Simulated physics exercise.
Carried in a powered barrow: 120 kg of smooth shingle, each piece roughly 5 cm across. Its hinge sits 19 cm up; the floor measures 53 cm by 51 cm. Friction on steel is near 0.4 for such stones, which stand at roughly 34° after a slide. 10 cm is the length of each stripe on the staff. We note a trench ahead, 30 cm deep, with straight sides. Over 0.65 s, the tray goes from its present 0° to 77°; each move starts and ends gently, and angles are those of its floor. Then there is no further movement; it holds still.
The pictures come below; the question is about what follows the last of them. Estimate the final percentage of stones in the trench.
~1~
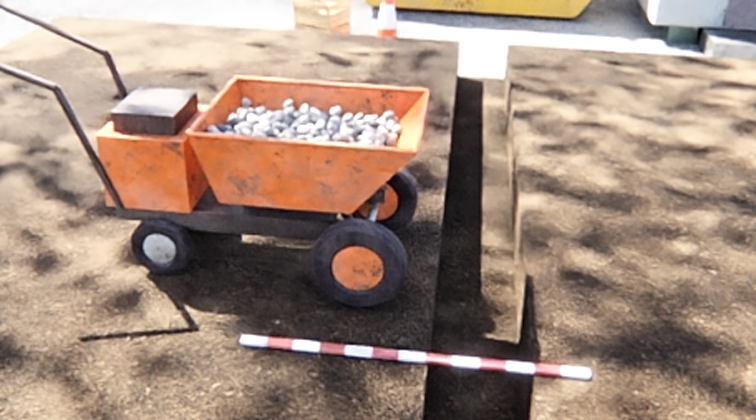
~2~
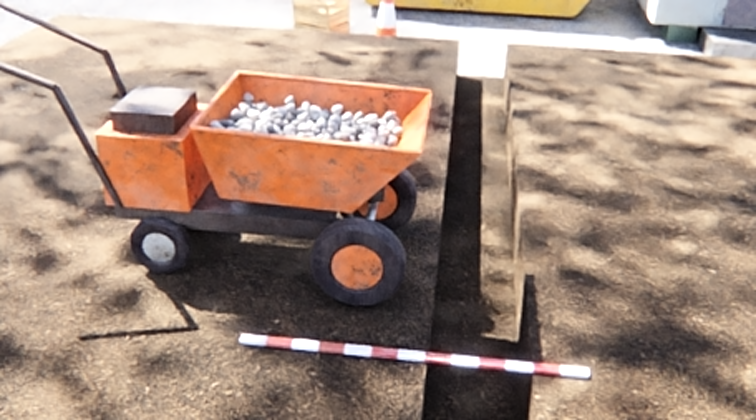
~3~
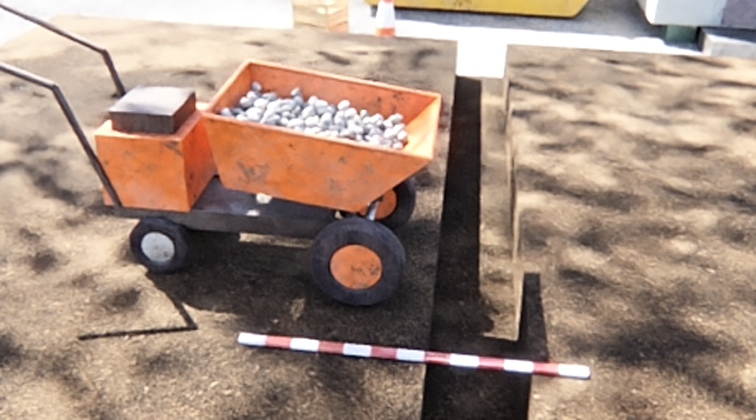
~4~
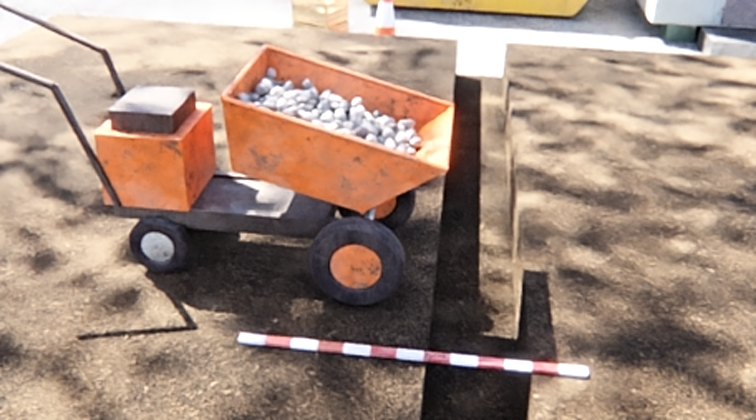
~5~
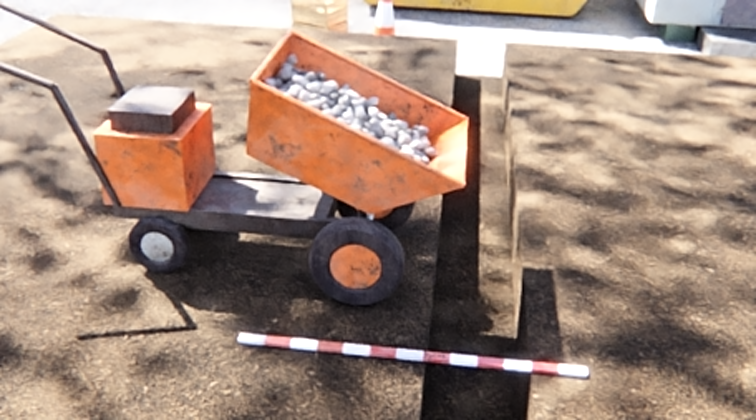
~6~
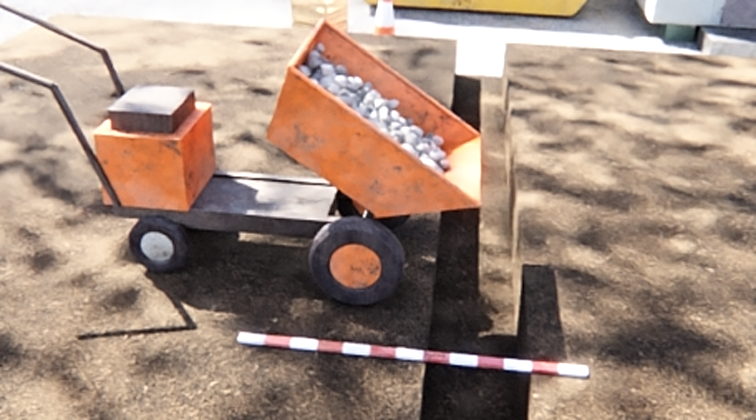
I would say 35 percent.
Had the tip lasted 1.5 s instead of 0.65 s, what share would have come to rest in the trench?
Then about 45 per cent.
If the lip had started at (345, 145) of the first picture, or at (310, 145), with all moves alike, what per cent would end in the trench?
Around 95 and then 90 percent.
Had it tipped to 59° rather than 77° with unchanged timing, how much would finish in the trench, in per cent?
It comes out at about 35 percent.
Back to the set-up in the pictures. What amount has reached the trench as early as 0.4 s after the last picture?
About 10%.
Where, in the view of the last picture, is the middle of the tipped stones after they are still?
Look at roughly (572, 277).
Then, 0.2 s after the last picture the floor is at 65°, 100 % in the tray; the foremost stones are at (488, 234).
Then, 0.4 s after the last picture the floor is at 77°, 61 % in the tray, 12 % in the trench, 27 % past the trench; the foremost stones are at (591, 282).
Then, 0.8 s after the last picture the floor is at 77°, 5 % in the tray, 30 % in the trench, 65 % past the trench; the foremost stones are past the picture's edge.
Then, 2.8 s after the last picture the floor is at 77°, 0 % in the tray, 35 % in the trench, 65 % past the trench; the foremost stones are past the picture's edge.
